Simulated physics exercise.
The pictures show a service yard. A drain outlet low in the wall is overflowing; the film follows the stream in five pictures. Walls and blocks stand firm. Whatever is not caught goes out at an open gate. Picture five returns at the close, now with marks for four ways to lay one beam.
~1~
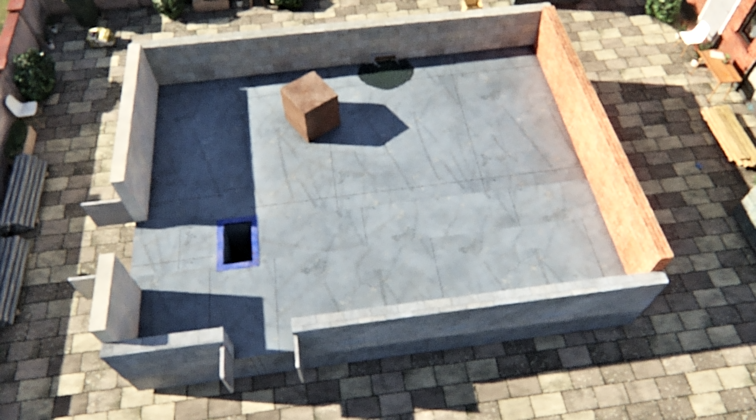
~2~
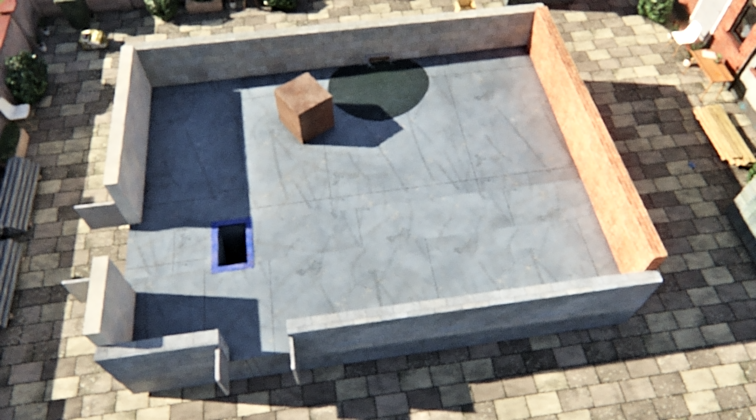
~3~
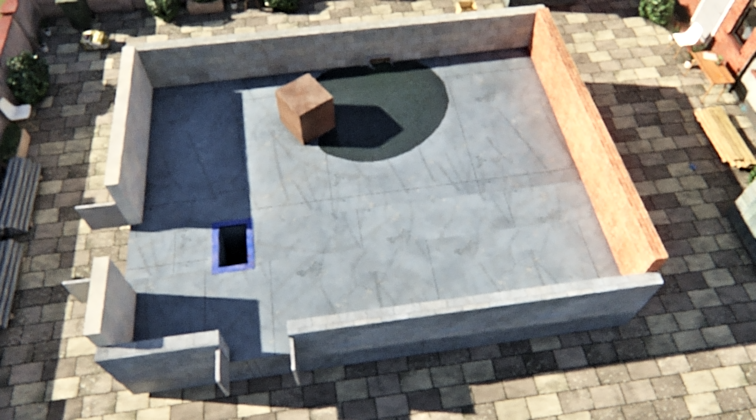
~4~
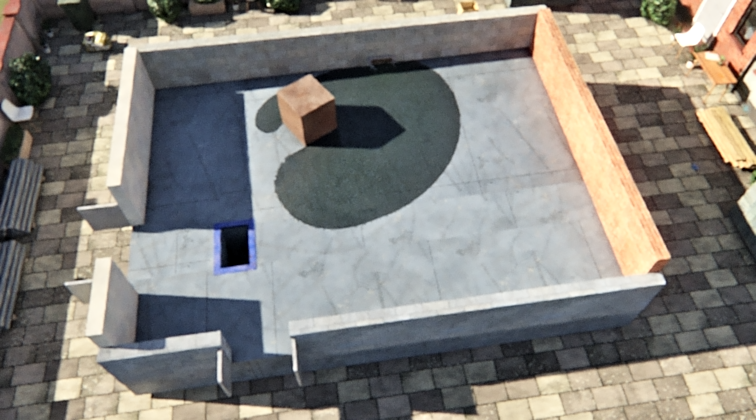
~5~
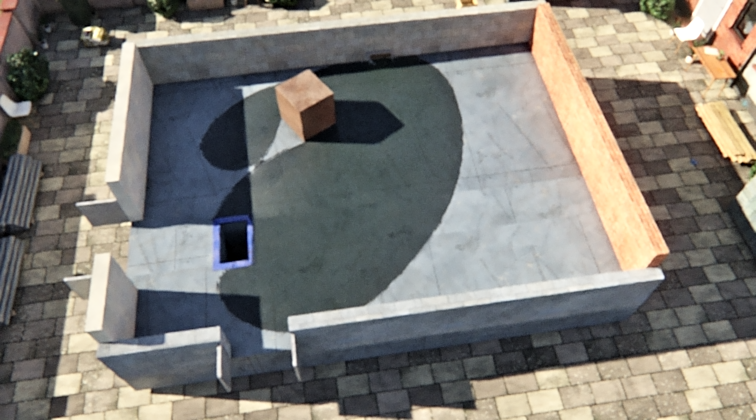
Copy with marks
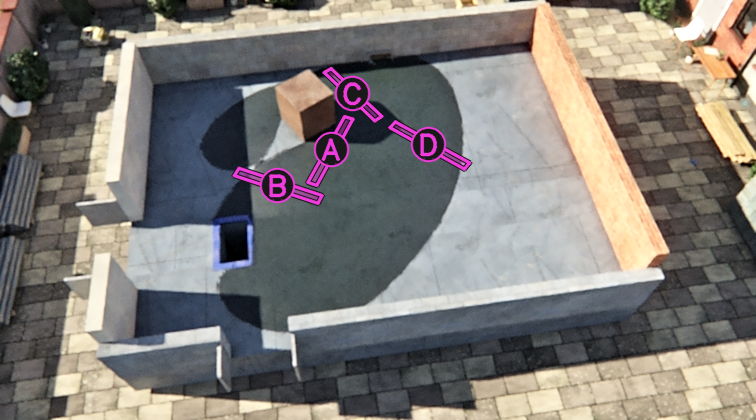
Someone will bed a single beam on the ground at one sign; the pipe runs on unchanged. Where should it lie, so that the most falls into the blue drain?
Use spot D.
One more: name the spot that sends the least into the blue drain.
That would be B.
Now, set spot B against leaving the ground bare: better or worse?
Worse.
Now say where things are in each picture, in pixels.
In the first picture, outfall at (385, 57); blue drain at (238, 243); open gate at (144, 254); open gate at (266, 342); front seen at (366, 81), 1 % of the ground wet; blue drain still dry.
In the second picture, front seen at (363, 115), 5 % of the ground wet; blue drain still dry.
In the third picture, front seen at (339, 154), 12 % of the ground wet; blue drain still dry.
In the fourth picture, front seen at (323, 222), 22 % of the ground wet; blue drain still dry.
In the fifth picture, front seen at (244, 304), 38 % of the ground wet; blue drain taking water.
On the marked copy, A from (312, 183) to (348, 117); B from (236, 171) to (319, 199); C from (327, 70) to (378, 118); D from (392, 124) to (466, 165).
For spot A, about 10 % of the stream goes into the blue drain, about 89 % out by the gates.
For spot B, about 6 % of the stream goes into the blue drain, about 93 % out by the gates.
For spot C, about 9 % of the stream goes into the blue drain, about 90 % out by the gates.
For spot D, about 20 % of the stream goes into the blue drain, about 77 % out by the gates.
